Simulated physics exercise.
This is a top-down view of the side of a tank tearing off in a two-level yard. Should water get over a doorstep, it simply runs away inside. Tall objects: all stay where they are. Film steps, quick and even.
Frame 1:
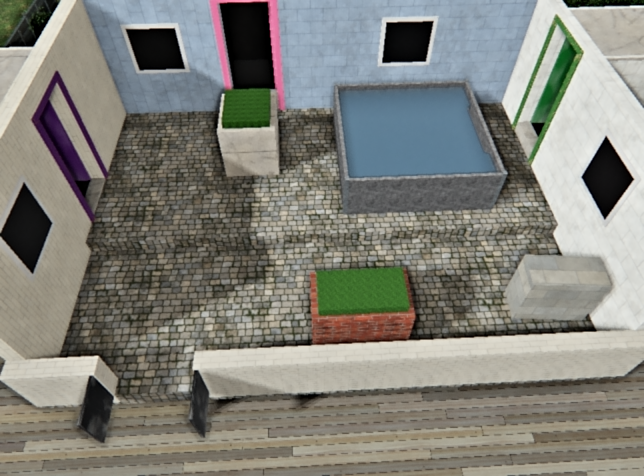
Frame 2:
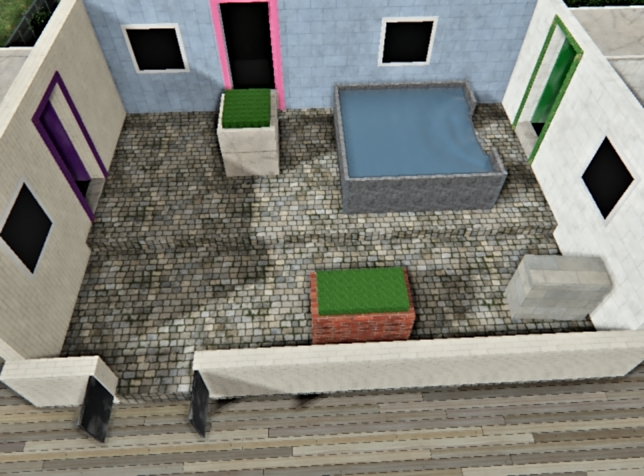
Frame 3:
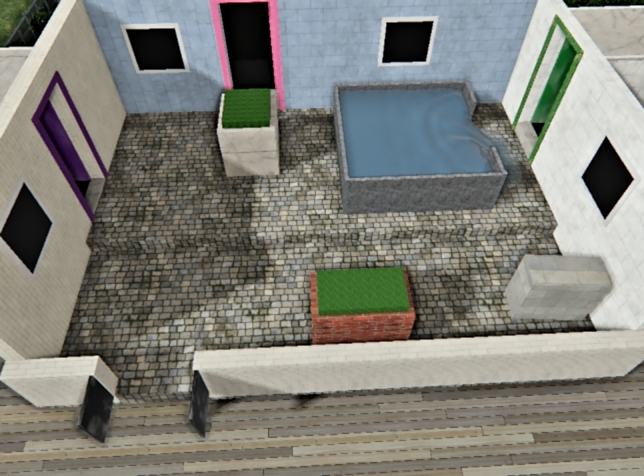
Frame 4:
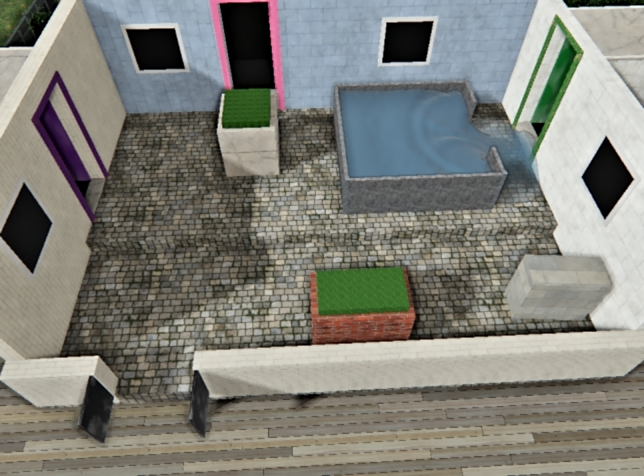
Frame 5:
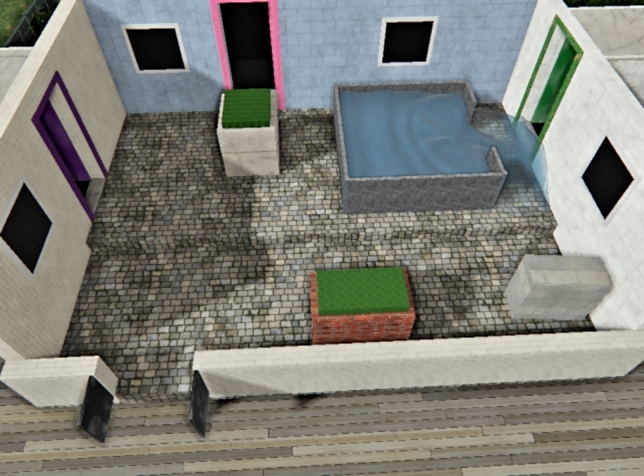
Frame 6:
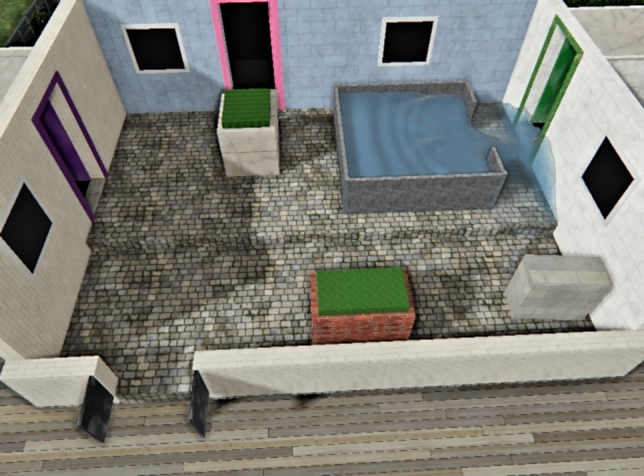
At the start, still water fills a grey stone tank in a walled, cobbled yard with planters and coloured doorways. Part of the tank's right side opens, and water pours through the gap, rippling behind it. The water then spreads over the paving by the green doorway and along the white wall.
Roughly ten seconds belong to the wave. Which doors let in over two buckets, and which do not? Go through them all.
Purple door - not over two, pink door - not over two, green door - over two buckets.
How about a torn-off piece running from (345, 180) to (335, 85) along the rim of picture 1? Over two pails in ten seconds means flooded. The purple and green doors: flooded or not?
Purple door passes that mark, green door is under.
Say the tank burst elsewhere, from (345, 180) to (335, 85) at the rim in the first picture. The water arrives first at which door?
Call it the pink one.
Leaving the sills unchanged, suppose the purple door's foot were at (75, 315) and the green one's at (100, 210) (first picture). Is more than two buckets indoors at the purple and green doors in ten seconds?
Outcome - purple: Breaks the limit, green: Comes in under it.
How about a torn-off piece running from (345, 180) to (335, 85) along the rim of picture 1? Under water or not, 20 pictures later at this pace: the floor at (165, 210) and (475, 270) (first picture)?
In order - first: Drenched, second: Not reached.
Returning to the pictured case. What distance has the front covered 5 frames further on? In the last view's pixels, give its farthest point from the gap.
The wet edge reaches furthest near (599, 342).
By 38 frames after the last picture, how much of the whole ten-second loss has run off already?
My reading is about 80 per cent.
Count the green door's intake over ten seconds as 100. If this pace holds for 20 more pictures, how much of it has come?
About 80 %.
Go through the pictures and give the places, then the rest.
In the first picture, still water in the water tank at (412, 129).
In the second picture, water pours out at (474, 148) and has run to a hidden place.
In the third picture, the front is at (516, 181), out from the gap at (474, 149).
In the fourth picture, water pours out at (474, 149) and has run to (540, 190).
In the fifth picture, water pours out at (474, 148) and has run to (548, 208).
In the sixth picture, water pours out at (474, 149) and has run to (556, 224).
A moment on, water covers 15 % of the floor; the purple door not reached, the pink door not reached, the green door far over two buckets in.
Next, water covers 25 % of the floor; the purple door not reached, the pink door not reached, the green door far over two buckets in.
Then, water covers 45 % of the floor; the purple door not reached, the pink door wet at the sill, nothing in, the green door far over two buckets in.
Later, water covers 75 % of the floor; the purple door wet at the sill, nothing in, the pink door wet at the sill, nothing in, the green door far over two buckets in.
In the end, water covers 90 % of the floor; the purple door under two buckets in, the pink door wet at the sill, nothing in, the green door far over two buckets in.
